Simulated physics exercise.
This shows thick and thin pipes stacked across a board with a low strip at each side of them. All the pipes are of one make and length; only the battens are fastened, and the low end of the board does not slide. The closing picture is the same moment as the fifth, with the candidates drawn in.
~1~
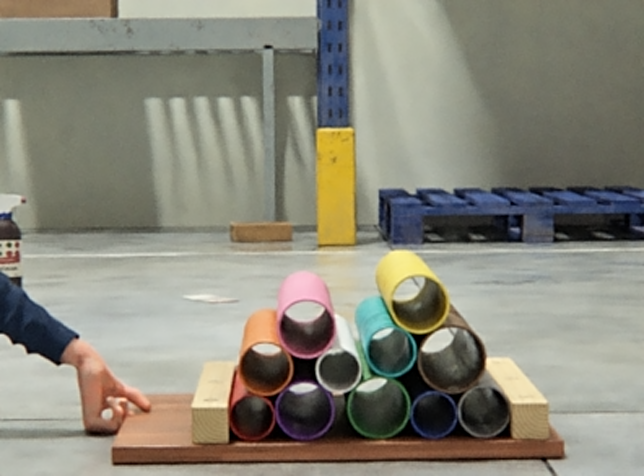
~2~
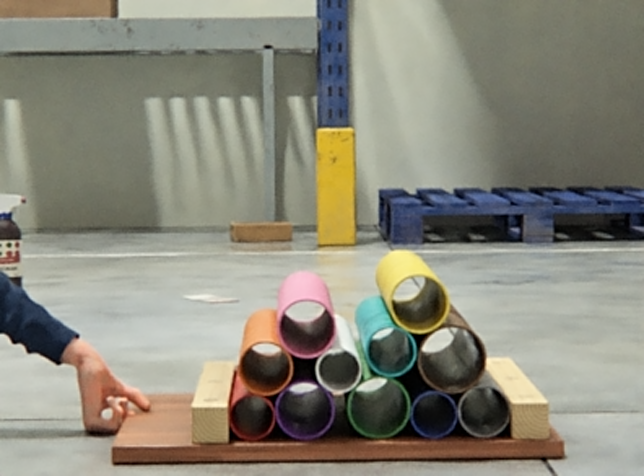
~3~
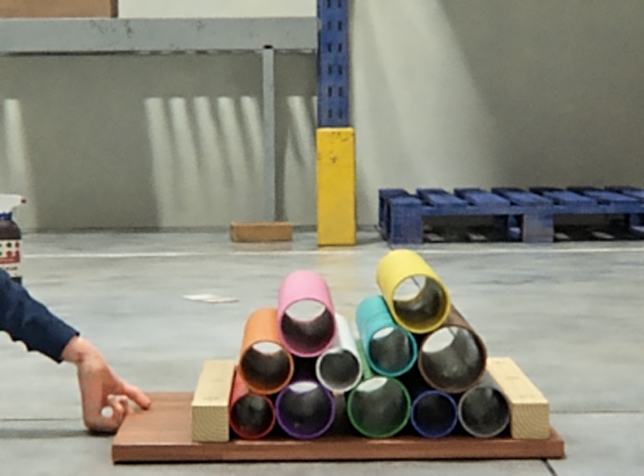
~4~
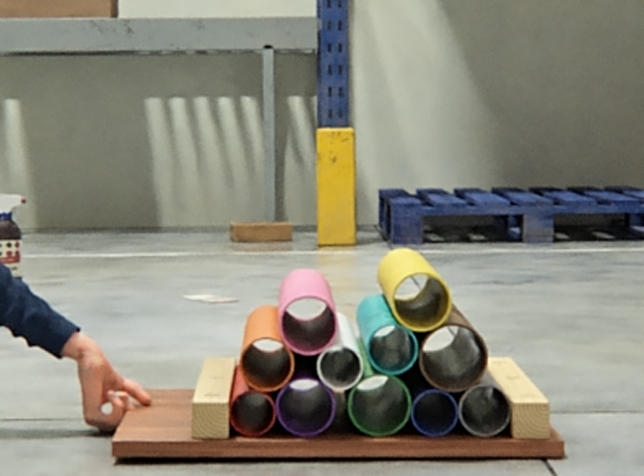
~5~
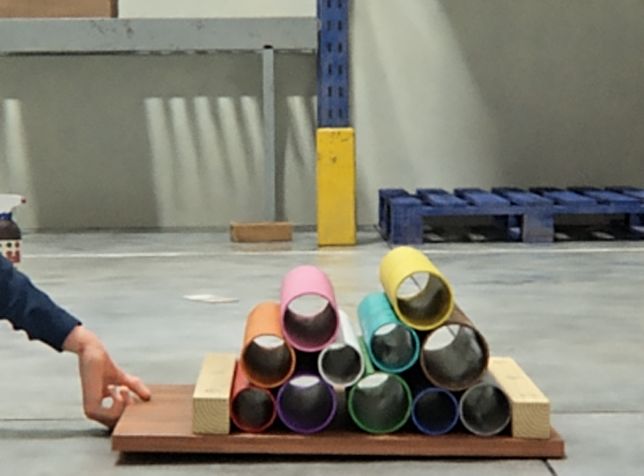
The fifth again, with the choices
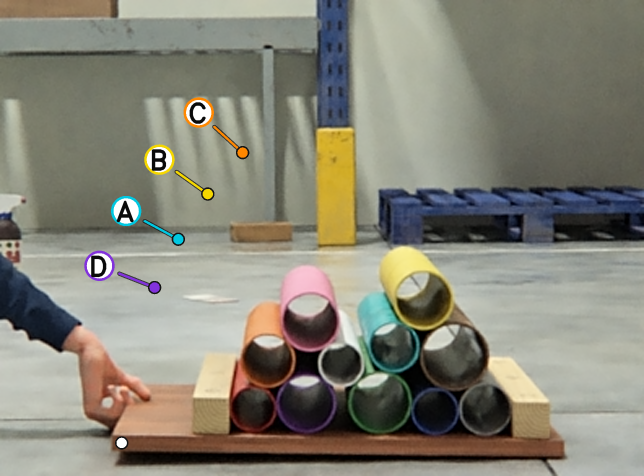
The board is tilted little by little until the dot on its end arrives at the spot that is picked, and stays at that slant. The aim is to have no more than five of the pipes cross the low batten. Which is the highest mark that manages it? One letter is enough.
The last mark within the limit is B.
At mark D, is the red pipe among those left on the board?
Yes, with D.
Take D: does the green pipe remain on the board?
The green pipe: Yes.
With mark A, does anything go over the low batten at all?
Yes.
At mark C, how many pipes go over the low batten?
At C the number is six.
On the marked copy, A at (178, 239); B at (208, 194); C at (243, 152); D at (155, 288); the white dot at (122, 443).
Taking B. A third of the way, board at 20°.
Two thirds of the way, board at 36°.
When it is over, board at 36°, four over the low batten (brown, turquoise, pink, yellow).
As for the rest, A three over the low batten (brown, turquoise, yellow); C six over the low batten; D none over the low batten.
